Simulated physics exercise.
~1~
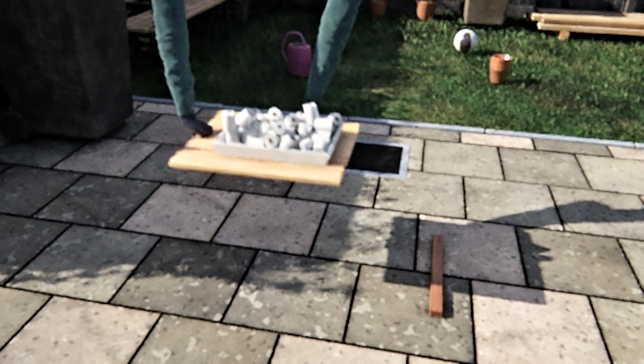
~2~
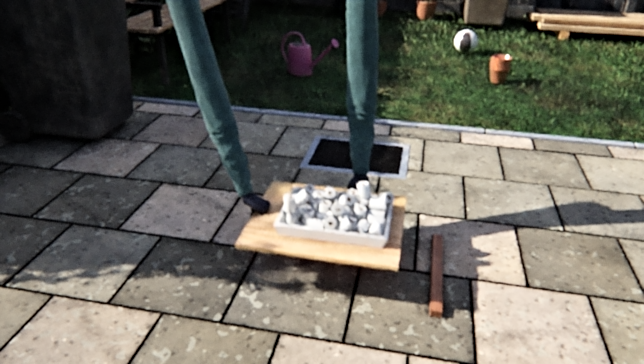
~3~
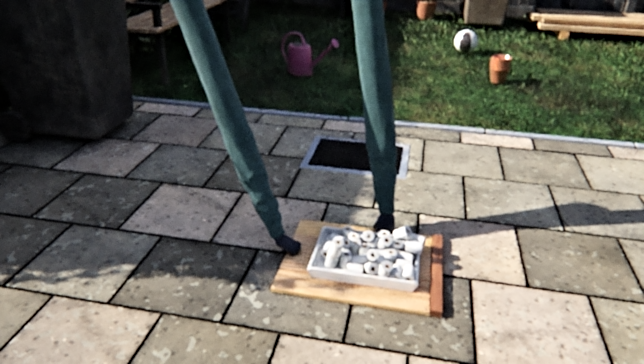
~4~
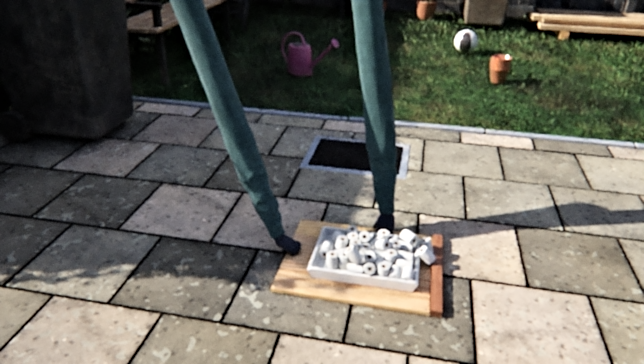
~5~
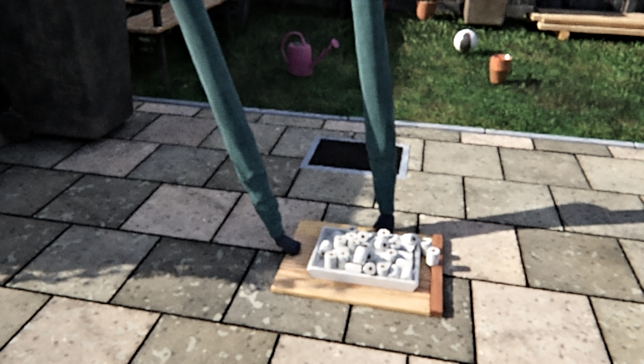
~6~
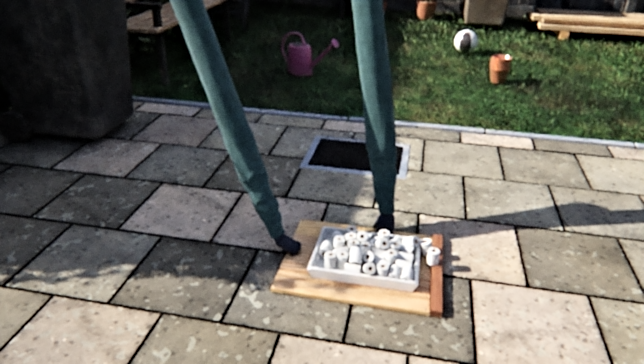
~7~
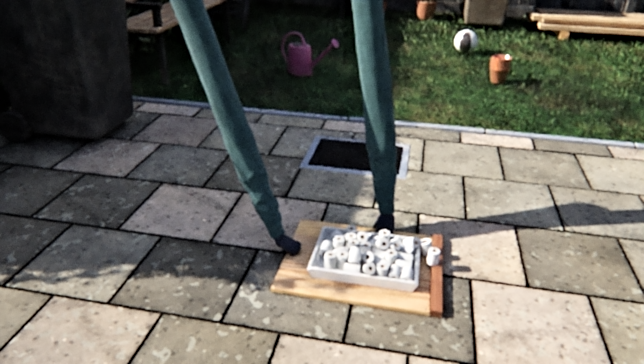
The video shows two green-sleeved arms thrusting a wooden board with a white tote of small white rolls down and right onto paving, where it stops against a reddish-brown batten; the rolls jostle and a couple spill over the right side, while most stay in the tote.
